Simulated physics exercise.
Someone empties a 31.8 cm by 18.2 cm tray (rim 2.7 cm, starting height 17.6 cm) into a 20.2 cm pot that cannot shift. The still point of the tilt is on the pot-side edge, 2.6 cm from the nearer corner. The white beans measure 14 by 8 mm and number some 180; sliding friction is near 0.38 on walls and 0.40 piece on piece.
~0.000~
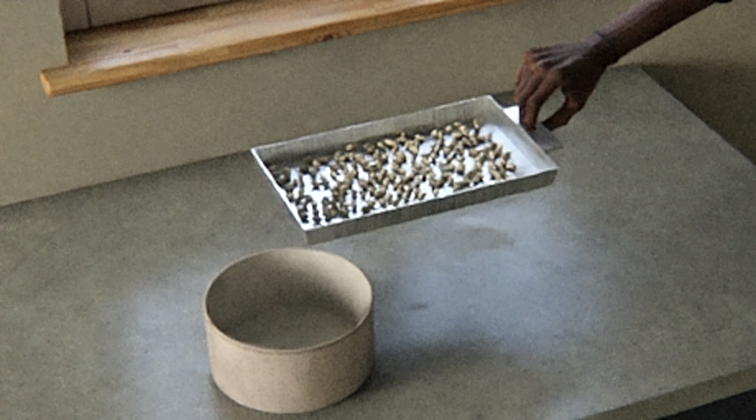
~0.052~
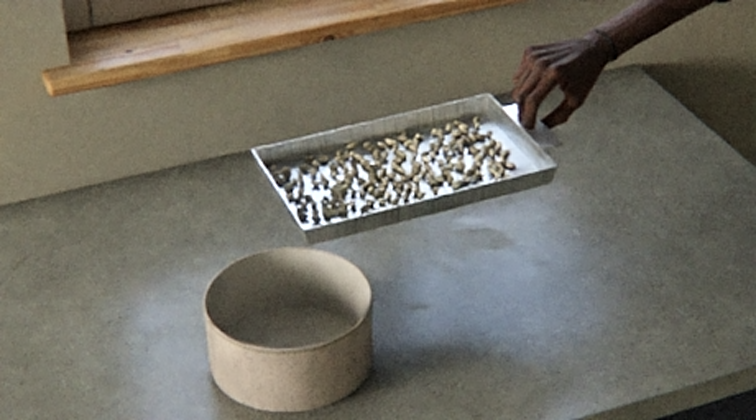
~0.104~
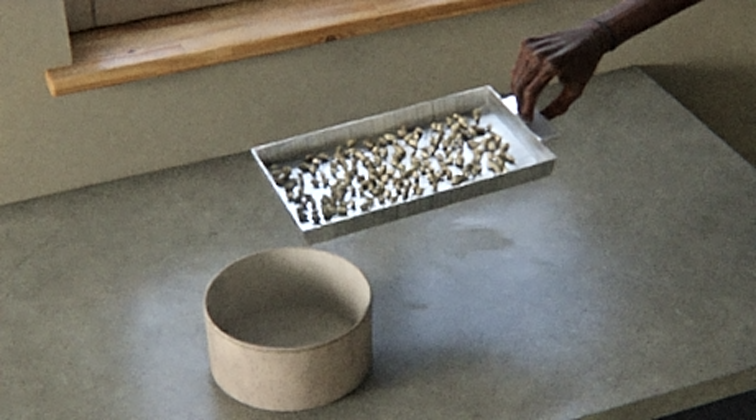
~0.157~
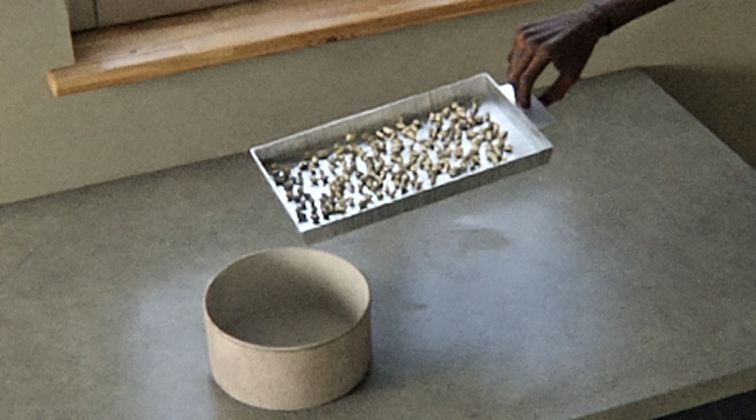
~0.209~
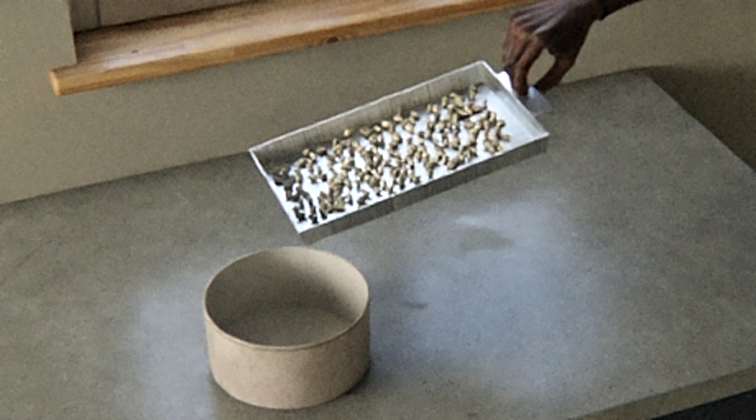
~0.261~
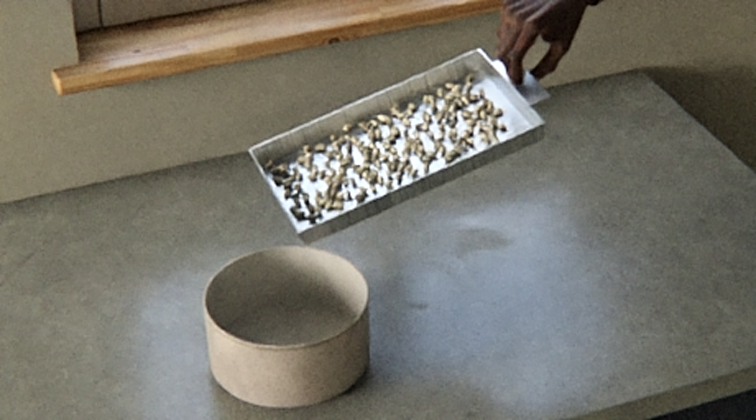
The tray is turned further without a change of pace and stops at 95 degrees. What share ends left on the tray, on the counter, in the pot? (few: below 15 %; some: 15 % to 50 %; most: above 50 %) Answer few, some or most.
Tray: Few, counter: Some, pot: Most.
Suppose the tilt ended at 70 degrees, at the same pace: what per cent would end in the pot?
It would be near 20 per cent.
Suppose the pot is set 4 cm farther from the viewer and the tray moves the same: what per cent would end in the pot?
Then about 90 per cent.
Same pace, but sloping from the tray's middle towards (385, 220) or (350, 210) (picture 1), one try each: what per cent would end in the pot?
Some 95 and 95 per cent.
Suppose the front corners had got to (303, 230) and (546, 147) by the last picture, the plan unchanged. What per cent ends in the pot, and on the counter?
Pot 100, counter 0.
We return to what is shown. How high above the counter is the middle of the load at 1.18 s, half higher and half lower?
Roughly 20 cm.
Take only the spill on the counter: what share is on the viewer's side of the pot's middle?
Roughly 0 per cent.
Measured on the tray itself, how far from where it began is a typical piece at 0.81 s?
Roughly 12 cm.
After 0.81 s, tilt 52 degrees; the tray holds 100 %, the pot 0 %.
After 1.18 s, tilt 78 degrees; the tray holds 80 %, the pot 10 %.
After 1.63 s, tilt 95 degrees; the tray holds 25 %, the pot 50 %.
By 3.3 s all is still; tray 5 %, counter 25 %, pot 70 %.
